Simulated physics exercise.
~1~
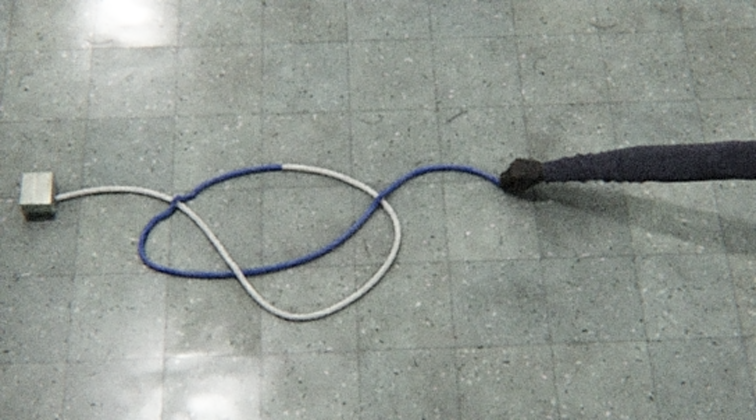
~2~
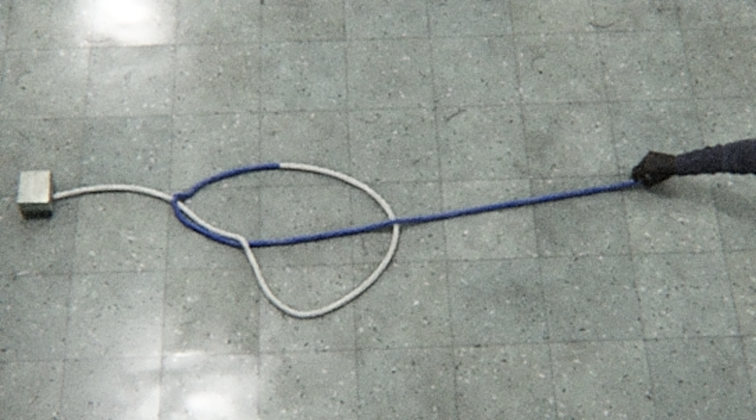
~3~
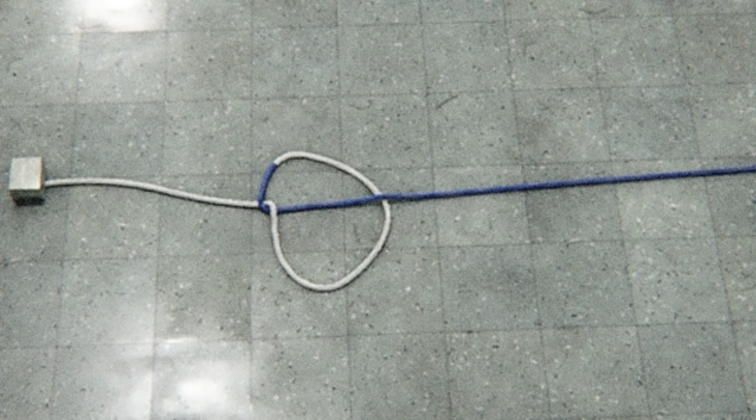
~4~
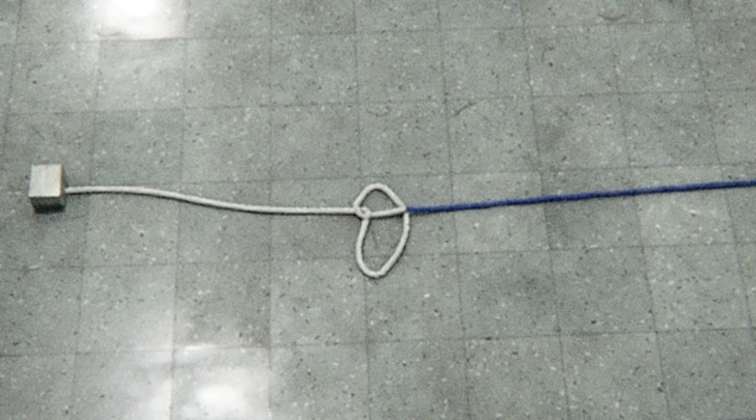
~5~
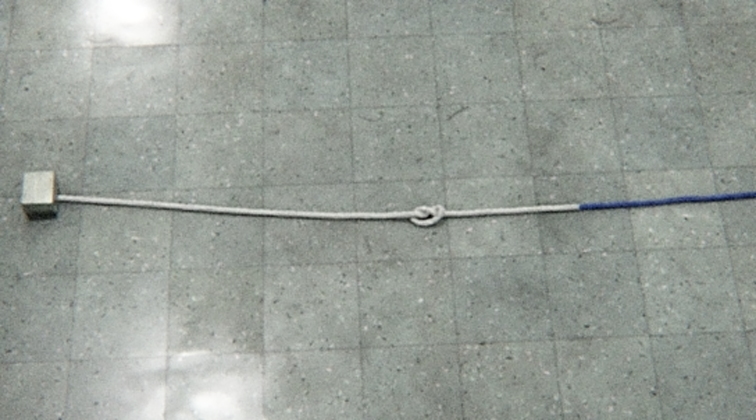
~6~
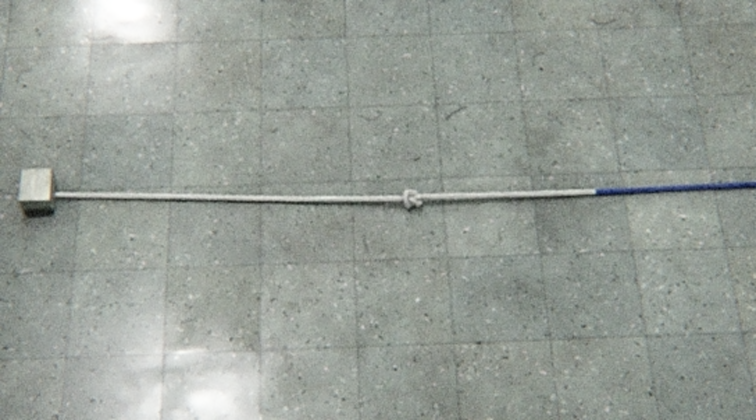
On a tiled floor, a gloved hand pulls a looped blue-and-white rope right, tightening a knot.
